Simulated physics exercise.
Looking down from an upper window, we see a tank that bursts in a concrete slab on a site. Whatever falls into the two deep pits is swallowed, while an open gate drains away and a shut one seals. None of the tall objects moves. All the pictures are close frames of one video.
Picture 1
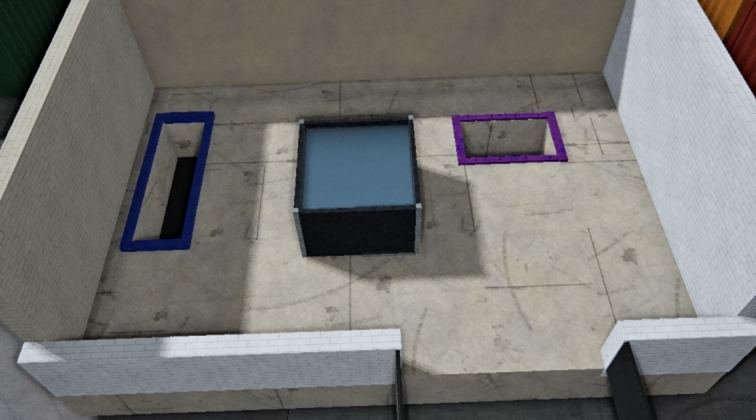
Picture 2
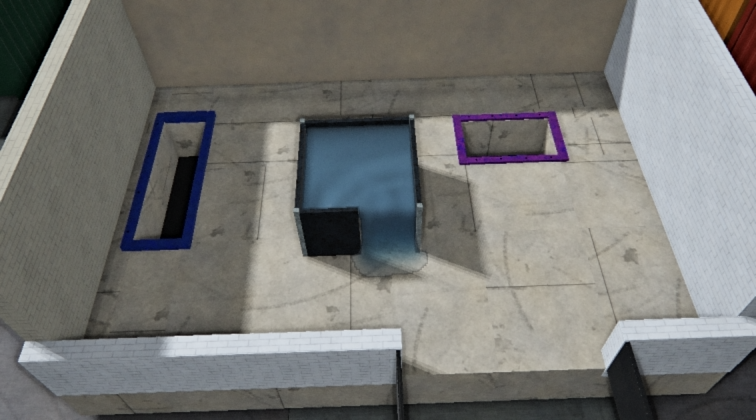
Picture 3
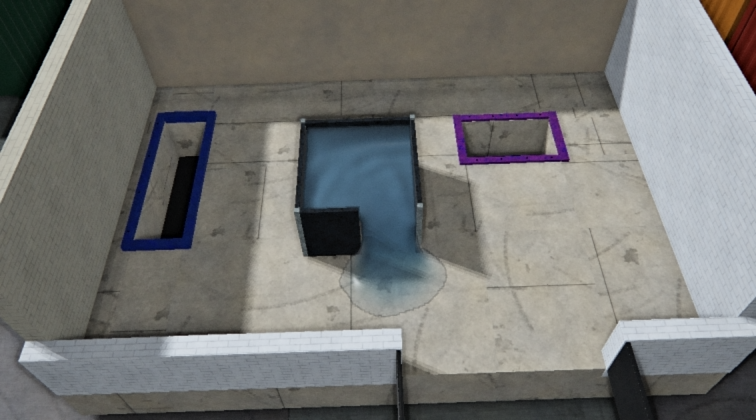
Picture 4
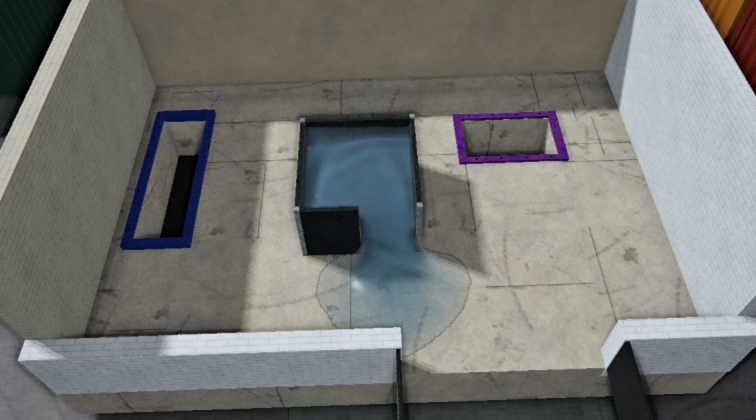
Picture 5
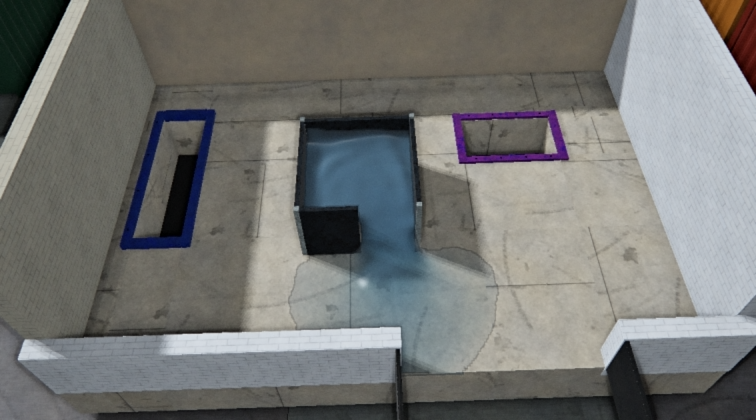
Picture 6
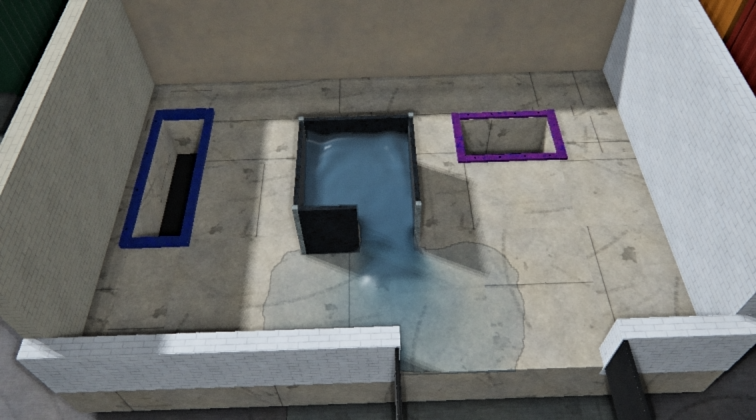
The video shows a high view of a square open tank of water on a walled concrete slab, between blue-framed and purple-framed openings; part of its front wall opens, and water pours out, spreading across the slab in a widening puddle.
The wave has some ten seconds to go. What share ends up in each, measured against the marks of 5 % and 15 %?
The gate is busy - draining past fifteen per cent; the blue pit is nearly idle - draining beneath five per cent; the purple pit is nearly idle - draining beneath five per cent.
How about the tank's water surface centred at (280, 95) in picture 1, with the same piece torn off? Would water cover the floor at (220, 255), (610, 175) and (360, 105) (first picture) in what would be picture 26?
Outcome, in sequence: Wetted, unwetted, unwetted.
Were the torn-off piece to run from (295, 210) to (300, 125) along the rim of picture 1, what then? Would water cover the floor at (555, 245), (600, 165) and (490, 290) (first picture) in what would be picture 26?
Listed in order, they come out without a puddle, without a puddle and without a puddle.
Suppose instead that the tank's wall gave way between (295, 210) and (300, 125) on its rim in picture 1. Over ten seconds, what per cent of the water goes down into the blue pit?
For blue, it comes to 45 percent.
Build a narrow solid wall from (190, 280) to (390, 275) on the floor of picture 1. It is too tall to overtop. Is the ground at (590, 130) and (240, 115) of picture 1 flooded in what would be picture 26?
First spot not reached; second spot swamped.
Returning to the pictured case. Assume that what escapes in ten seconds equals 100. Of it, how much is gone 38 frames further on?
Near 85 in a hundred.
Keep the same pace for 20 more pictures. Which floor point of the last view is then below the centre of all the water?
I'd mark it close to (322, 253).
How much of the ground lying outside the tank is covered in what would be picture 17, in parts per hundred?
I reckon 25 per cent or so.
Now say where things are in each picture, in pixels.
In the first picture, still water in the open tank at (357, 166).
In the second picture, water pours out at (388, 234) and has run to (423, 255).
In the third picture, the front is at (376, 308), out from the gap at (388, 237).
In the fourth picture, the front is at a hidden place, out from the gap at (388, 237).
In the fifth picture, the front is at a hidden place, out from the gap at (388, 237).
In the sixth picture, the front is at a hidden place, out from the gap at (387, 236).
A moment on, water covers 20 % of the floor; the gate 13 %, the blue pit 0 %, the purple pit 0 %.
Next, water covers 25 % of the floor; the gate 25 %, the blue pit 0 %, the purple pit 0 %.
Then, water covers 35 % of the floor; the gate 37 %, the blue pit 0 %, the purple pit 0 %.
Later, water covers 40 % of the floor; the gate 48 %, the blue pit 1 %, the purple pit 0 %.
In the end, water covers 50 % of the floor; the gate 55 %, the blue pit 1 %, the purple pit 0 %.
